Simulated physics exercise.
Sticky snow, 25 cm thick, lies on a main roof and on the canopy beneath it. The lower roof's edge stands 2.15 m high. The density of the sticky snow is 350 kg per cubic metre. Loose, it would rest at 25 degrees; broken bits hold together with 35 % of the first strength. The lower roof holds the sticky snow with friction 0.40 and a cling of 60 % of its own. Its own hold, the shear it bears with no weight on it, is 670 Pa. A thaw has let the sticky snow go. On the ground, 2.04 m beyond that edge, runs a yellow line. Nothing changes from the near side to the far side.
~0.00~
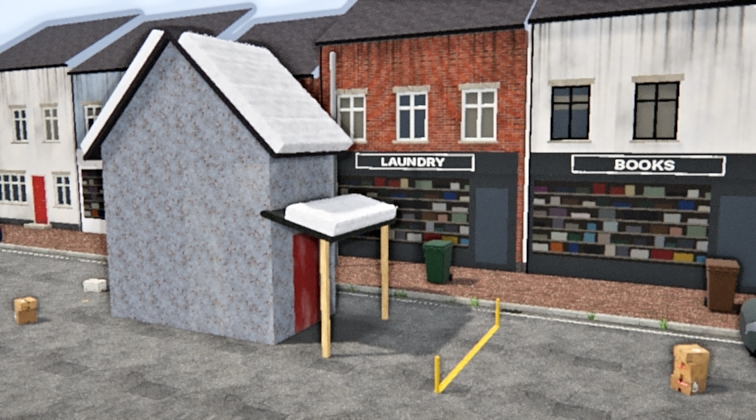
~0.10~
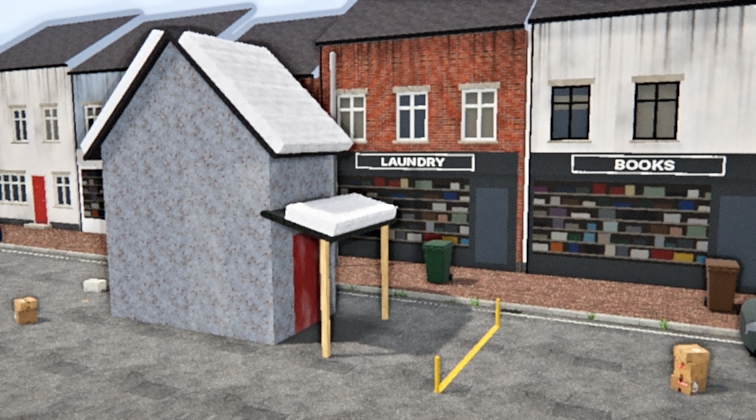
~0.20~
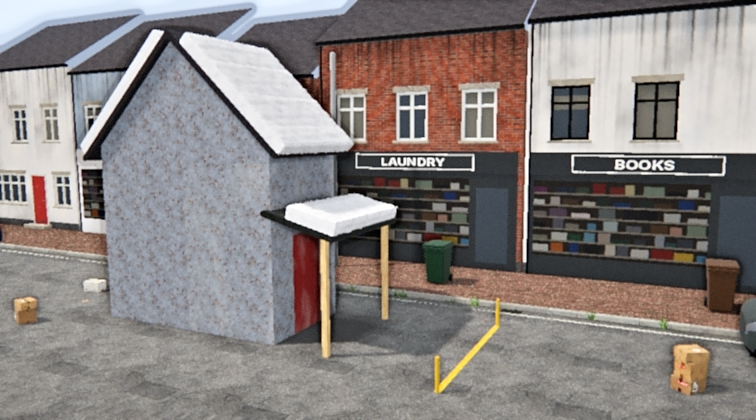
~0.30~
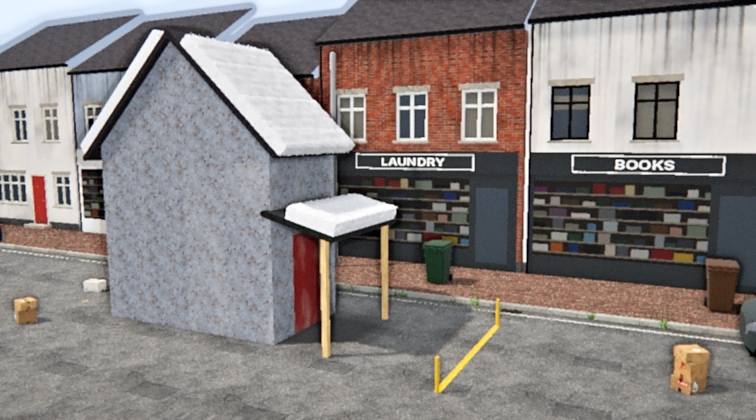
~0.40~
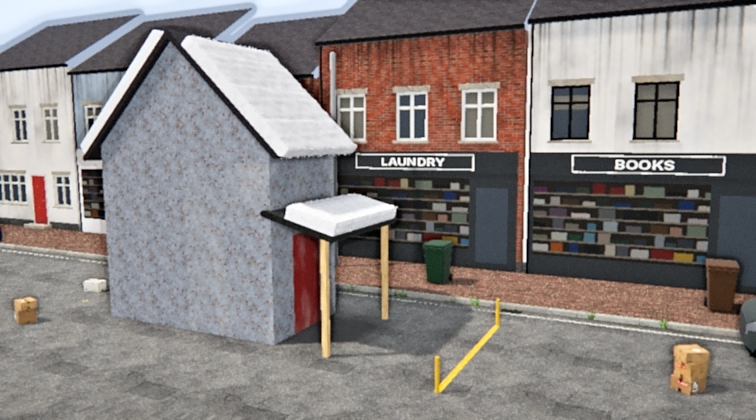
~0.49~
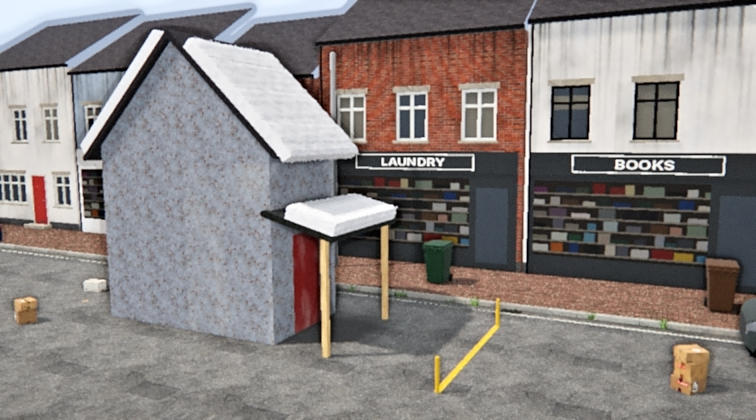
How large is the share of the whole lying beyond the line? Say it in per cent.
It comes to some 21 %.
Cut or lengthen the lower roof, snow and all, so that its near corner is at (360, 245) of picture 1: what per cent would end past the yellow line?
In that case some 8 per cent.
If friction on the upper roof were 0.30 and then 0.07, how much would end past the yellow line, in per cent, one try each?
In turn about 35 %, 45 %.
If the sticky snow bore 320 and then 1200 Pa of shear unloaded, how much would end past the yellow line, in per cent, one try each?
In turn about 35 %, 0 %.
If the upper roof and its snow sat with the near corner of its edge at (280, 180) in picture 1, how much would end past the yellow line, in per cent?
It would be near 0 %.
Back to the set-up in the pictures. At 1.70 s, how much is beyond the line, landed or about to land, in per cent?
About 0 %.
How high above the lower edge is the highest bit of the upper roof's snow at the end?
About 0.6 m.
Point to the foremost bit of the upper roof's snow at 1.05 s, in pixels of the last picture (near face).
Near (316, 212).
After 1.05 s, none is below the lower edge and 0 % is past the line.
After 1.70 s, none is below the lower edge and 0 % is past the line.
After 2.35 s, 45 % is below the lower edge and 0 % is past the line.
After 3.00 s, 73 % is below the lower edge and 19 % is past the line.
After 3.70 s, at the end, 73 % is below the lower edge and 21 % is past the line.
